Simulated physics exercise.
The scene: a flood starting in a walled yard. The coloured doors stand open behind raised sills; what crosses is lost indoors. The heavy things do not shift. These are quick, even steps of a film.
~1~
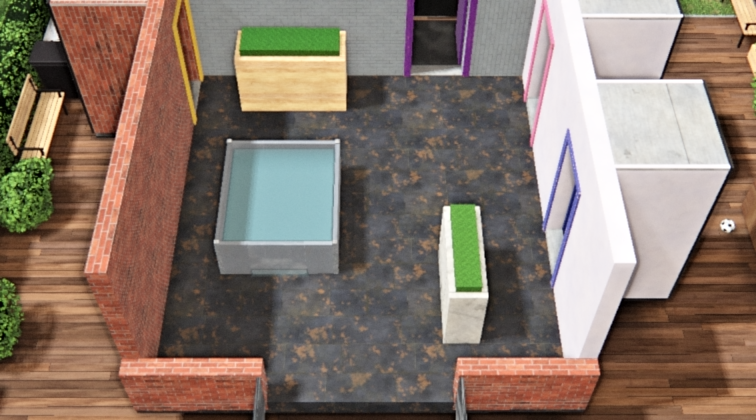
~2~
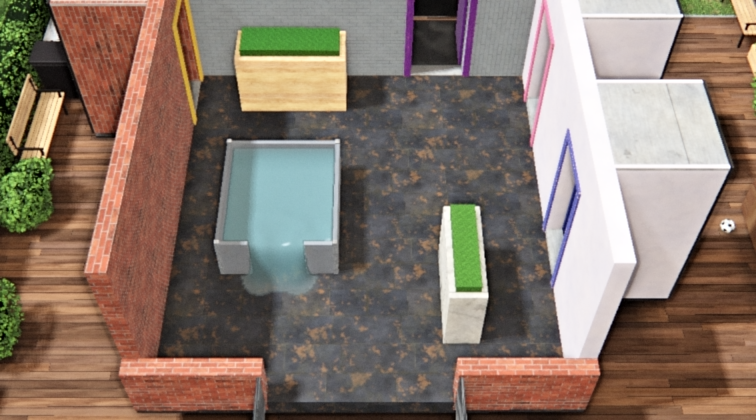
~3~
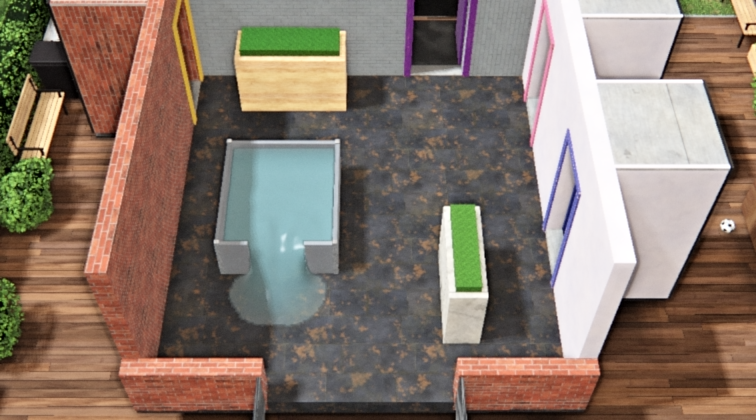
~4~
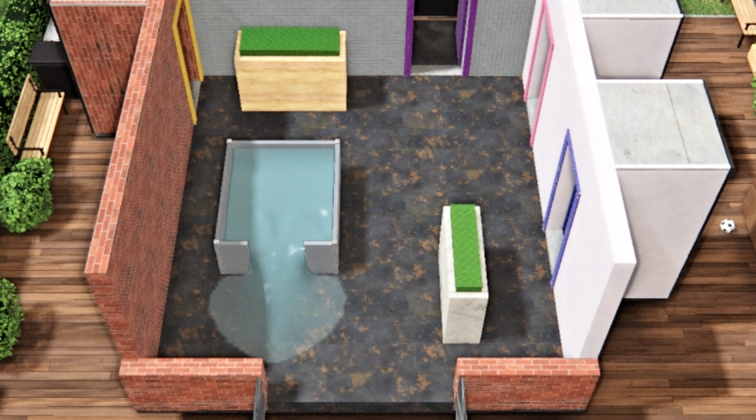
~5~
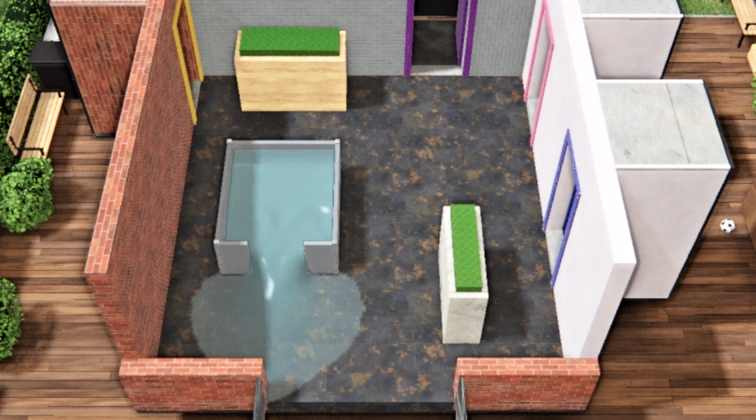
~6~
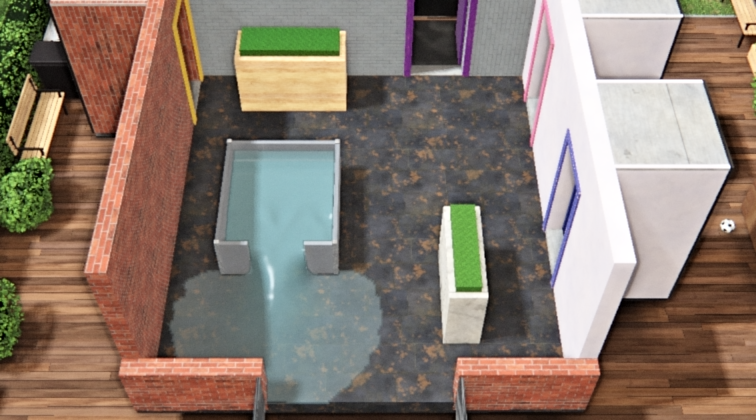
A walled yard with a tank of water sat still at first, then water poured out through a gap in the tank's front and spread across the dark floor in a widening pool.
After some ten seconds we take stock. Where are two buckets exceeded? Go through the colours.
In the end: The yellow door lets in a lot; the blue door admits no more than that; the purple door admits no more than that; the pink door admits no more than that.
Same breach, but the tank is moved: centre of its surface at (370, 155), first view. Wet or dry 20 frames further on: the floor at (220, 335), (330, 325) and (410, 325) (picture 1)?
In turn: Flooded, under water, flooded.
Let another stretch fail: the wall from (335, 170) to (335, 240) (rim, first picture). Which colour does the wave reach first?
The one in blue.
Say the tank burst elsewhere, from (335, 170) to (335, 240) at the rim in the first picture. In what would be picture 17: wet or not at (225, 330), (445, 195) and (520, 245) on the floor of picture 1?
As listed: Free of water, wet, wet.
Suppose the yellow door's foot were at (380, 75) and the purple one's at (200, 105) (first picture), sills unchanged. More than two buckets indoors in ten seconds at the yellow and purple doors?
My reading: The yellow one stays under, the purple one floods.
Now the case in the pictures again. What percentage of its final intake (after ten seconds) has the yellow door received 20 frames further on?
About 0 per cent.
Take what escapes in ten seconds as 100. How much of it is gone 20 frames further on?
Some 50 per cent.
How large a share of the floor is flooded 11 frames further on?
About 20 per cent.
A moment on, water covers 20 % of the floor; the yellow door not reached, the blue door not reached, the purple door not reached, the pink door not reached.
Next, water covers 20 % of the floor; the yellow door not reached, the blue door not reached, the purple door not reached, the pink door not reached.
Then, water covers 30 % of the floor; the yellow door not reached, the blue door not reached, the purple door not reached, the pink door not reached.
Later, water covers 35 % of the floor; the yellow door under two buckets in, the blue door not reached, the purple door not reached, the pink door not reached.
In the end, water covers 50 % of the floor; the yellow door over two buckets in, the blue door not reached, the purple door not reached, the pink door not reached.
